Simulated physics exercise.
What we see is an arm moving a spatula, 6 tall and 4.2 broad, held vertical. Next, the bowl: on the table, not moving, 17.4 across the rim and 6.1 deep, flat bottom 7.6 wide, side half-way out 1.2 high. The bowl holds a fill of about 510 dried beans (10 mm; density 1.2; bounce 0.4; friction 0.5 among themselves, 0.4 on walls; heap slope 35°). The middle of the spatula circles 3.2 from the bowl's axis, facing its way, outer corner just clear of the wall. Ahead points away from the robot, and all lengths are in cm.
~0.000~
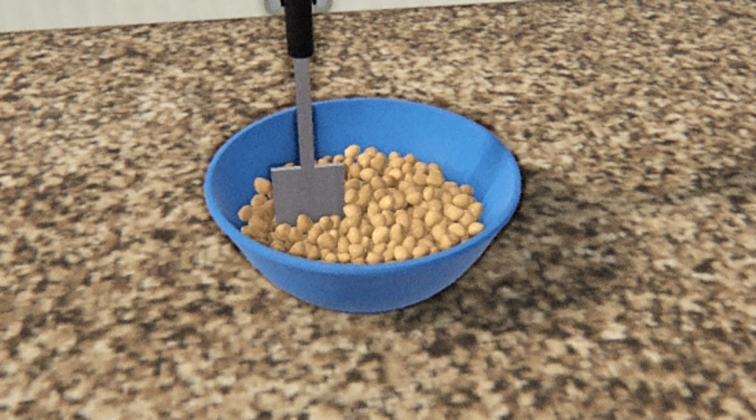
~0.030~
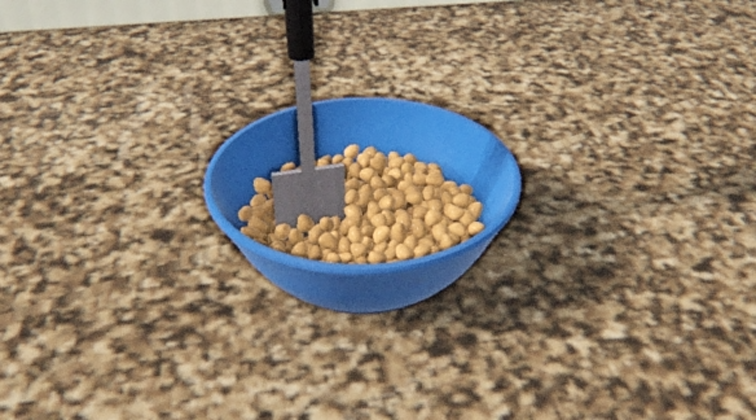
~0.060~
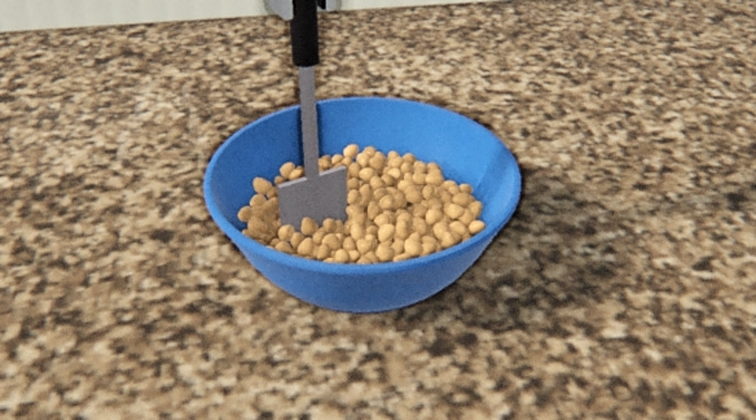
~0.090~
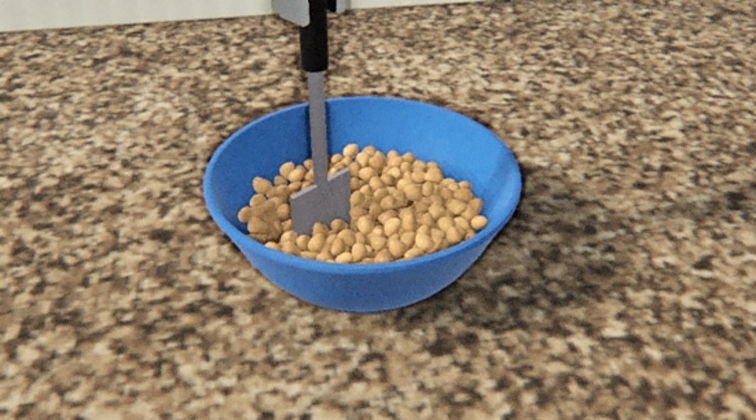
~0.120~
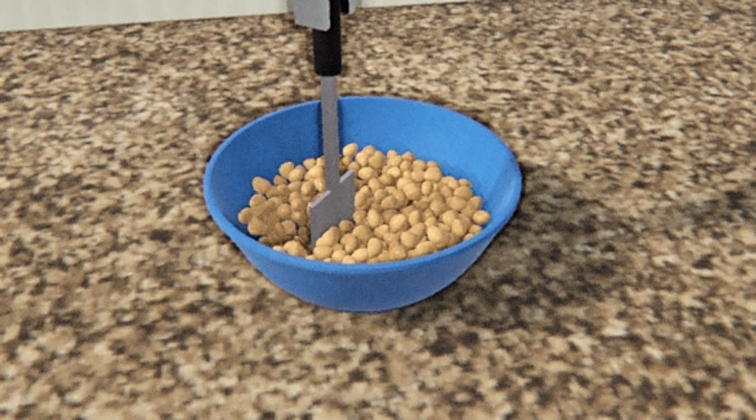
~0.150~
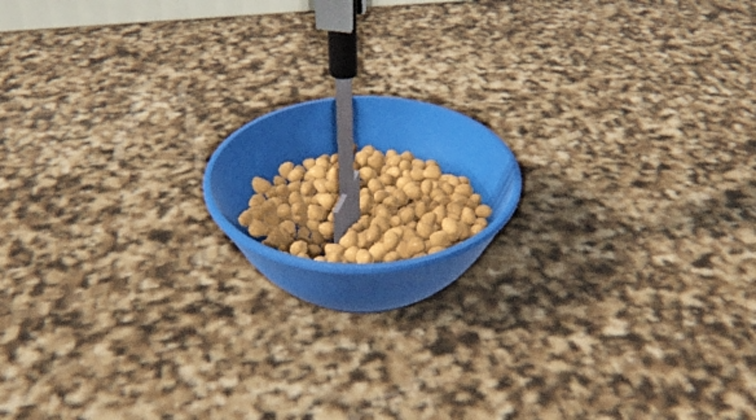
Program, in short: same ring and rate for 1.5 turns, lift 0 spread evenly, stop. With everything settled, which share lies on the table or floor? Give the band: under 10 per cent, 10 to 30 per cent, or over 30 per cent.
Band: Under 10 per cent.
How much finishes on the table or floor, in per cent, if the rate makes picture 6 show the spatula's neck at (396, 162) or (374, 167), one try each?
About 30 and 15 per cent.
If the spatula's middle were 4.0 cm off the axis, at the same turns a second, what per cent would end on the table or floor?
That would come to roughly 15 percent.
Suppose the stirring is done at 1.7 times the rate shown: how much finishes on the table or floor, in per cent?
Some 20 in a hundred.
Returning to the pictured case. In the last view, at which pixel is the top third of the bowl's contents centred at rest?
Near (423, 167).
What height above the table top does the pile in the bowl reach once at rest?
It reaches some 7.0 cm above the table.
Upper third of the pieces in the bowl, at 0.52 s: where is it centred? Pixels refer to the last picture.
(330, 144), roughly.
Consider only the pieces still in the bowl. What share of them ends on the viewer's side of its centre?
It comes to near 35 percent.
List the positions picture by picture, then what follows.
The first frame shows spatula neck at (306, 144), 0° round; upper third of the load around (375, 206), from x 245 to 475, top at y 155; 509 in the bowl.
The second frame shows spatula neck at (307, 146), 6° round; upper third of the load around (372, 207), from x 245 to 475, top at y 155.
The third frame shows spatula neck at (311, 153), 20° round; upper third of the load around (371, 212), from x 245 to 475, top at y 155.
The fourth frame shows spatula neck at (320, 159), 35° round; upper third of the load around (379, 221), from x 245 to 480, top at y 150.
The fifth frame shows spatula neck at (332, 164), 50° round; upper third of the load around (383, 224), from x 245 to 480, top at y 150.
The sixth frame shows spatula neck at (346, 167), 66° round; upper third of the load around (396, 226), from x 245 to 480, top at y 150; 509 in the bowl.
By 0.52 s, 251° round, highest piece 8 above the table; 503 in the bowl, 4 on the table or floor, 2 in flight or on the tool.
By 0.89 s, 77° round, highest piece 8 above the table; 492 in the bowl, 16 on the table or floor, 1 in flight or on the tool.
By 1.27 s, 180° round, highest piece 7 above the table; 479 in the bowl, 30 on the table or floor.
By 1.97 s, 180° round, highest piece 7 above the table; 479 in the bowl, 30 on the table or floor.
Final count, 479 in the bowl, 30 on the table or floor. That is 6 % on the table or floor.
